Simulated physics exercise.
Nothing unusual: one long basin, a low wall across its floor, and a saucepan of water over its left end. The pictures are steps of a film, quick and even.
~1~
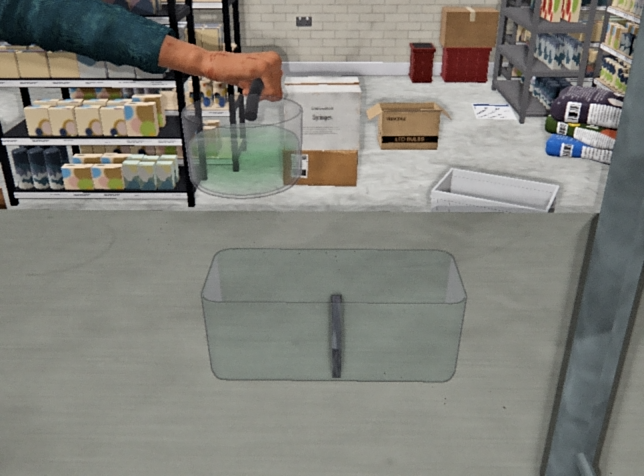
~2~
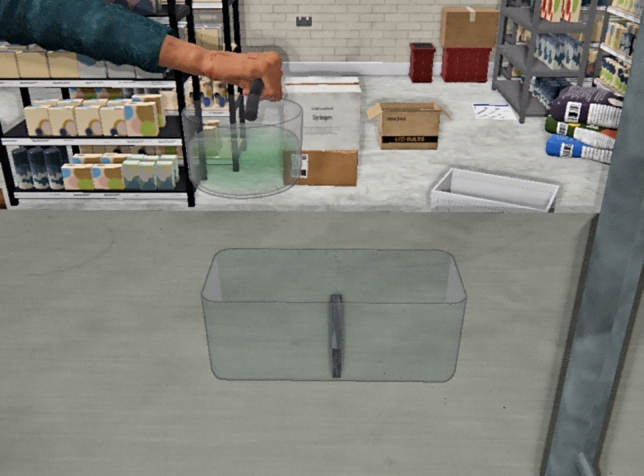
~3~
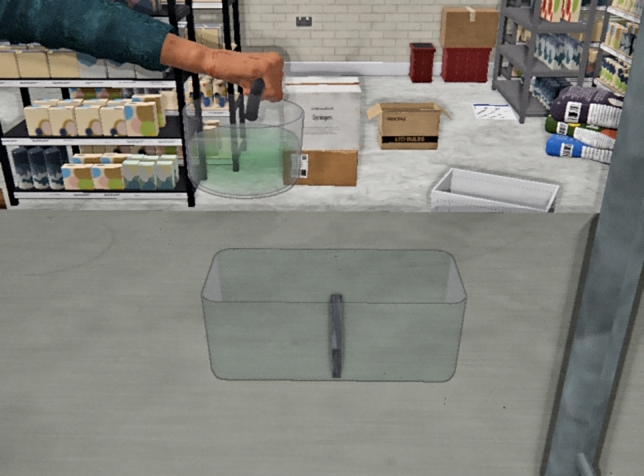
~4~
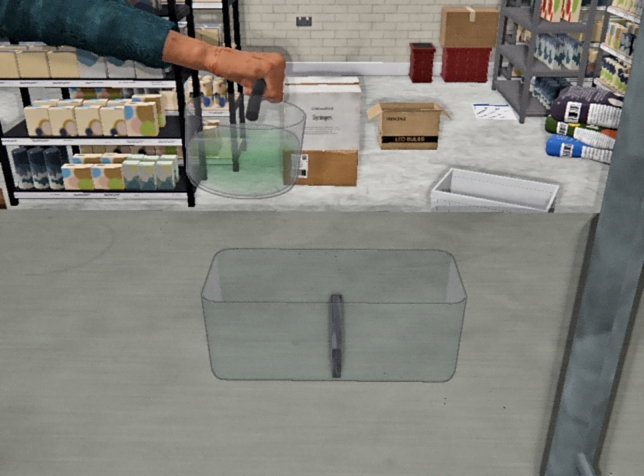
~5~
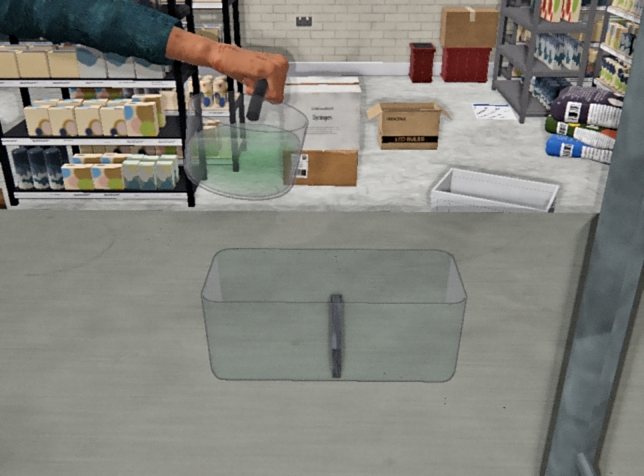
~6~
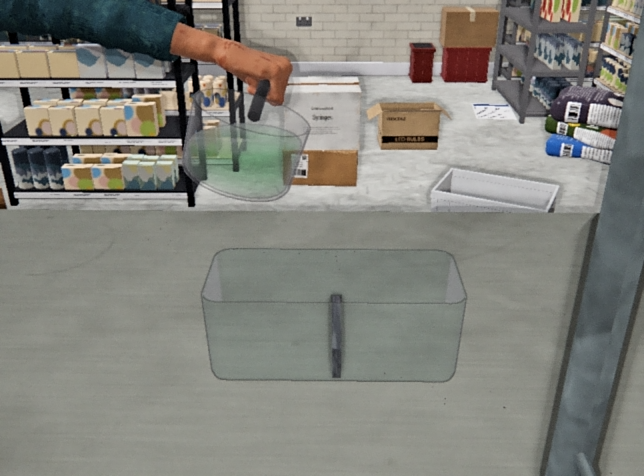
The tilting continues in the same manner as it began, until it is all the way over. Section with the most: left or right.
I expect the rightmost section to hold the most.
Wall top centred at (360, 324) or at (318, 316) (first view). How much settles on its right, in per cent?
The first placement gives around 30 percent, the second 80 percent.
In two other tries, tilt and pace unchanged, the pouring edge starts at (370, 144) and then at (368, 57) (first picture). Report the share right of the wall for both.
You'd get around 95 per cent and then around 85 per cent.
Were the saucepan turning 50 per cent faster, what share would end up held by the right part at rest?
Close to 55 out of every hundred.
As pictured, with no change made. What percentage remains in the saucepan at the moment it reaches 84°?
About 55 %.
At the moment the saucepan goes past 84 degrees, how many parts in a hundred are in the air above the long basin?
Estimated at 40 per cent or so.
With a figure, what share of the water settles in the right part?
About 65 per cent.
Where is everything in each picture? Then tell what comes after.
It leans 0°; its right rim is at (301, 112); the water meets the walls at (191, 138) and (299, 139); the long basin's rim runs from (209, 275) to (459, 277); the wall's top is at (337, 321), in the first frame.
It leans 1°; its right rim is at (302, 113); the water meets the walls at (190, 138) and (299, 138), in the second frame.
It leans 3°; its right rim is at (303, 115); the water meets the walls at (190, 138) and (299, 139), in the third frame.
It leans 6°; its right rim is at (305, 119); the water meets the walls at (191, 139) and (300, 140), in the fourth frame.
It leans 11°; its right rim is at (307, 124); the water meets the walls at (191, 138) and (301, 140), in the fifth frame.
It leans 17°; its right rim is at (309, 130); the water meets the walls at (190, 137) and (303, 141), in the sixth frame.
A moment on, the tilt is 84° and 57 per cent is still to pour, 1 is left of the wall and 4 right of it.
Next, the tilt is 119° and 6 per cent is still to pour, 18 is left of the wall and 63 right of it.
Then the tilt is 122° and 0 per cent is still to pour, 36 is left of the wall and 63 right of it.
Later the tilt is 122° and 0 per cent is still to pour, 36 is left of the wall and 63 right of it.
At rest 36 per cent lies left of the wall, 64 right of it and 1 outside.
